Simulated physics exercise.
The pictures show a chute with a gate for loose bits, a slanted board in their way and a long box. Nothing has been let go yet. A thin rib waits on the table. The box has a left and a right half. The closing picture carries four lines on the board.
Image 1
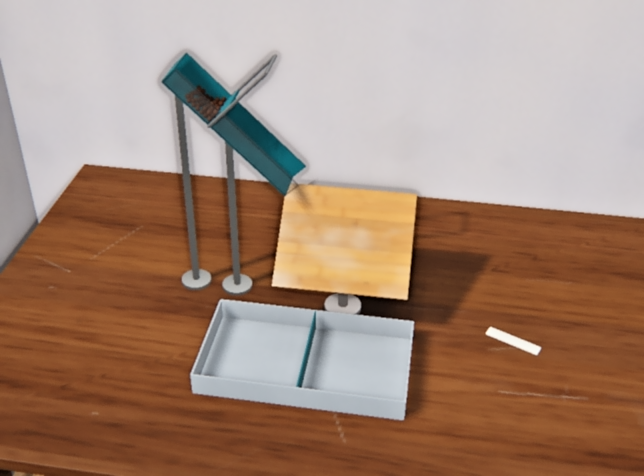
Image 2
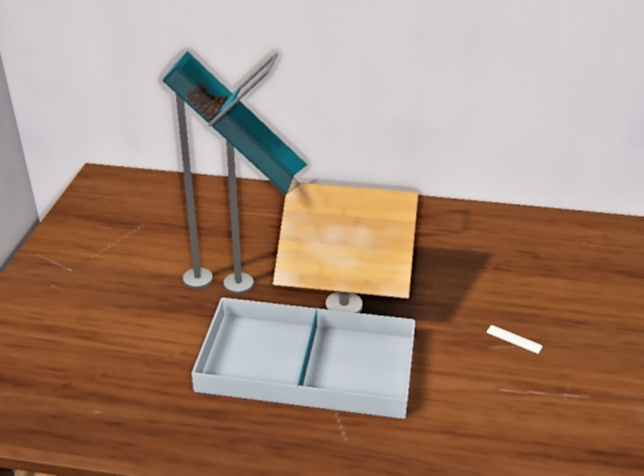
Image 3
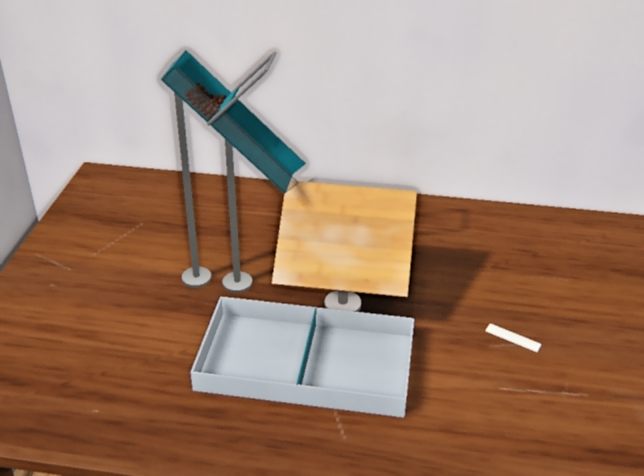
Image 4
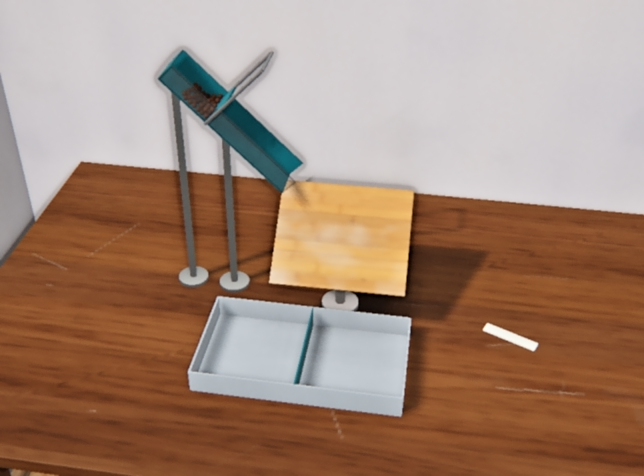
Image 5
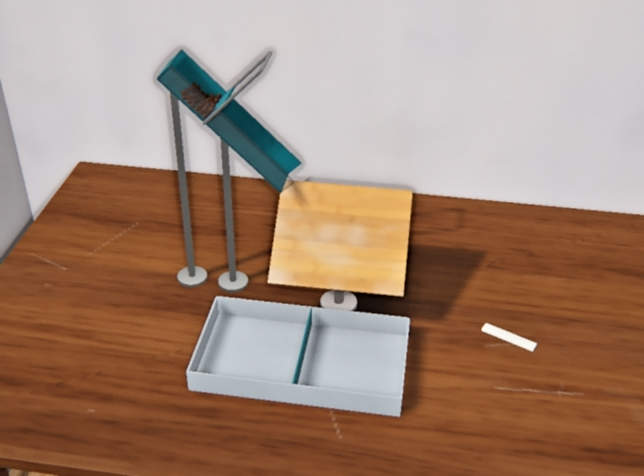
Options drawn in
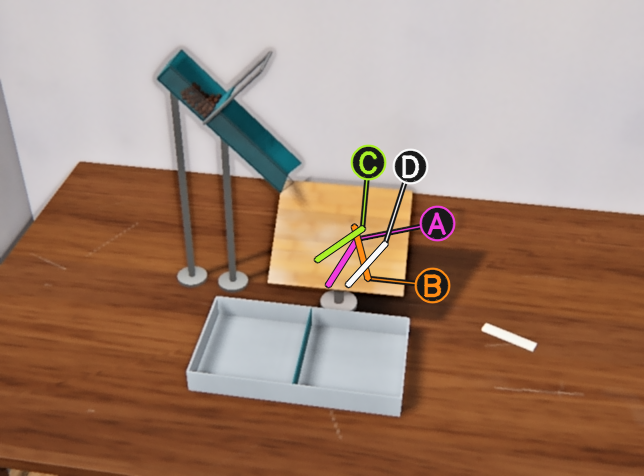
Teal chute holding small brown bits behind a closed gate, standing motionless above a slanted wooden board and a pale divided box.
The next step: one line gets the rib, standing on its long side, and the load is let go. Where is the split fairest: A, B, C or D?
Line A.
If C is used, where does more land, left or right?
Left.
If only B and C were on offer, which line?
C it is.
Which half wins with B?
More lands on the right.
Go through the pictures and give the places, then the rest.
Load behind the gate at (208, 106), allspice berries; lip of the chute at (289, 187), sloping fairly steeply, in the first picture.
Middle of the board at (347, 238), tilted fairly steeply; middle of its low edge at (340, 291); of its high edge at (352, 187), in the second picture.
Front corners of the box at (192, 372) and (405, 399); front end of its middle wall at (297, 385); gate still shut at (231, 98), in the third picture.
Middle of the load at (205, 103); lip at (286, 183), in the fourth picture.
Middle of the load at (203, 103); lip at (285, 183), in the fifth picture.
On the marked copy, line A from (357, 239) to (328, 284); line B from (354, 226) to (367, 278); line C from (362, 228) to (317, 259); line D from (385, 244) to (348, 284).
Choosing A, of what is caught, about half in the left half, about half in the right.
Choosing B, of what is caught, a small part in the left half, nearly all in the right.
Choosing C, of what is caught, most in the left half, about a quarter in the right.
Choosing D, of what is caught, a small part in the left half, most in the right.
